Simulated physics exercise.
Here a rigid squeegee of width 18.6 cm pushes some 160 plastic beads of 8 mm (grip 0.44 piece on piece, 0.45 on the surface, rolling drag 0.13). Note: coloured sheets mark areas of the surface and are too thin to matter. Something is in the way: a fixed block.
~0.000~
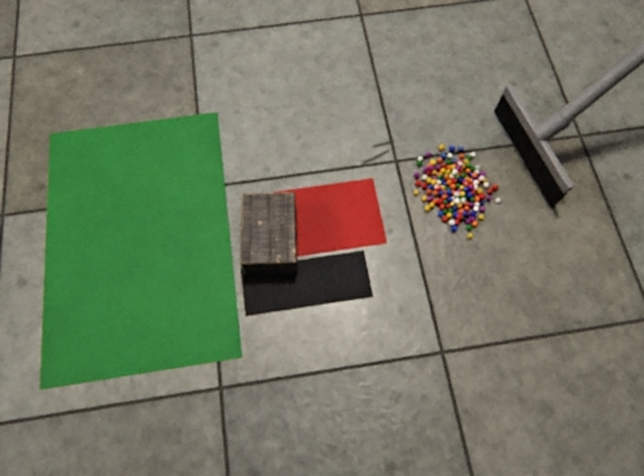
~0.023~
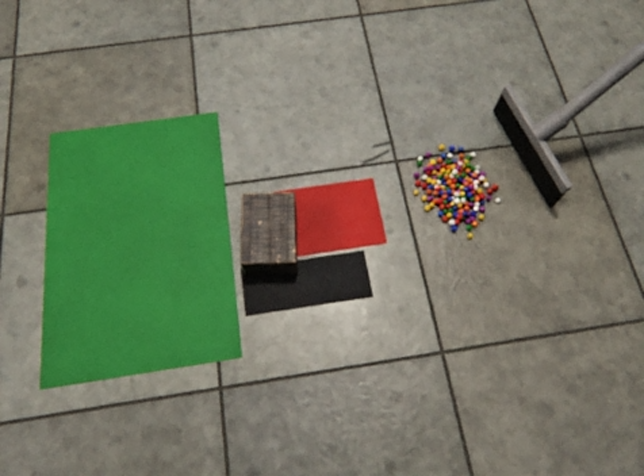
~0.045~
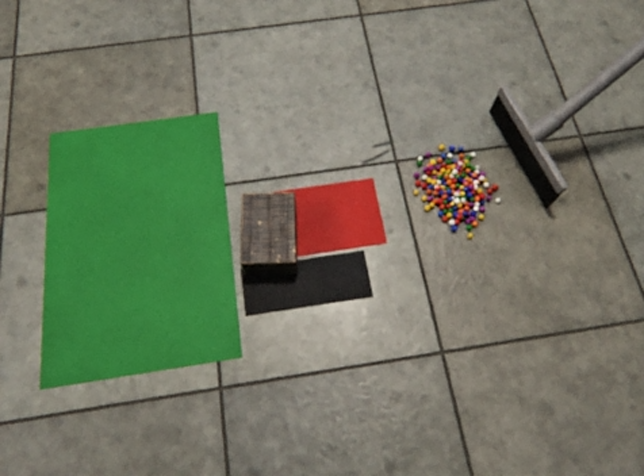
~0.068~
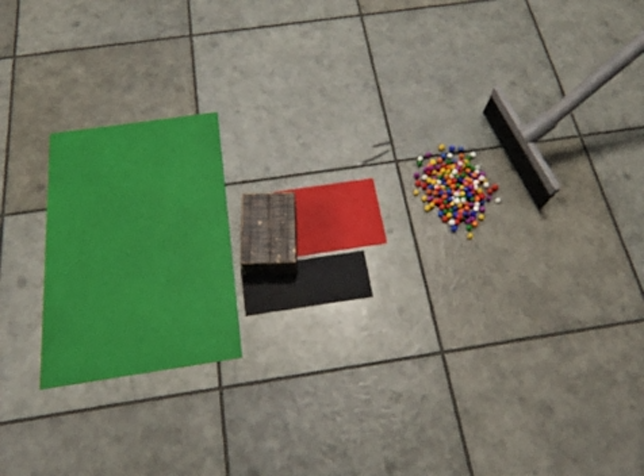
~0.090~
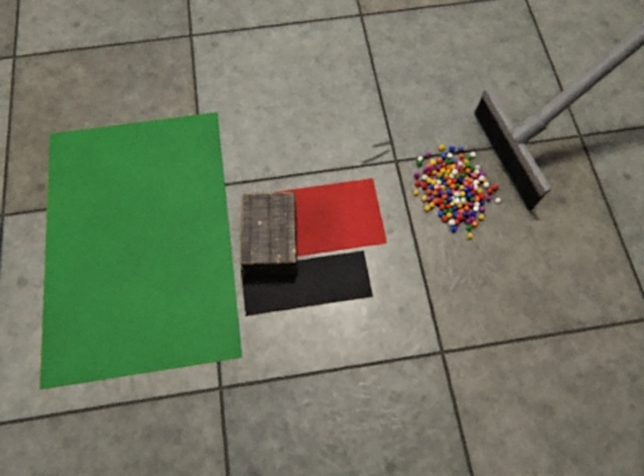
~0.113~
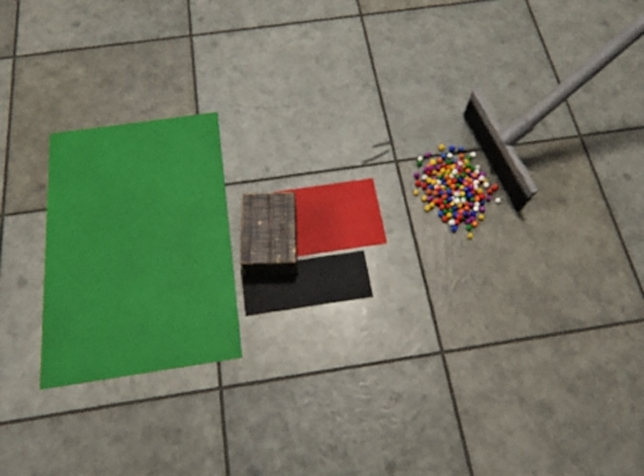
The clip shows a squeegee sliding a short way left across gray tiles toward a still pile of colorful beads, while a block beside red and black mats and a large green mat stay in place.
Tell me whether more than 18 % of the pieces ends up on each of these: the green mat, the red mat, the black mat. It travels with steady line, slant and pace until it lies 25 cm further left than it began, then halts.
Green mat - not more; red mat - more; black mat - not more.
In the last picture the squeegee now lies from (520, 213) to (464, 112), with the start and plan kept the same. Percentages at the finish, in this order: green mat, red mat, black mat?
Green mat: 15; red mat: 30; black mat: 15.
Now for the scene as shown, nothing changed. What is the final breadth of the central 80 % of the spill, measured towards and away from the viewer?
About 20 cm.
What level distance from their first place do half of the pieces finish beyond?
Roughly 22 cm.
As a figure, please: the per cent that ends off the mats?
Around 40 in a hundred.
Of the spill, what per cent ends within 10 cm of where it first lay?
Estimate: About 5 percent.
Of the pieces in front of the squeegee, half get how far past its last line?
Roughly 11 cm.
Then, at 0.28 s, squeegee 19 cm from its start, spill 16 cm wide; off the mats 100 %.
Then, at 0.45 s, squeegee 25 cm from its start, spill 21 cm wide; black mat 5 %, red mat 50 %, off the mats 40 %.
Then, at 0.60 s, squeegee 25 cm from its start, spill 23 cm wide; black mat 10 %, red mat 50 %, off the mats 40 %.
In the end, at 1.2 s, black mat 10 %, red mat 45 %, green mat 5 %, off the mats 40 %.
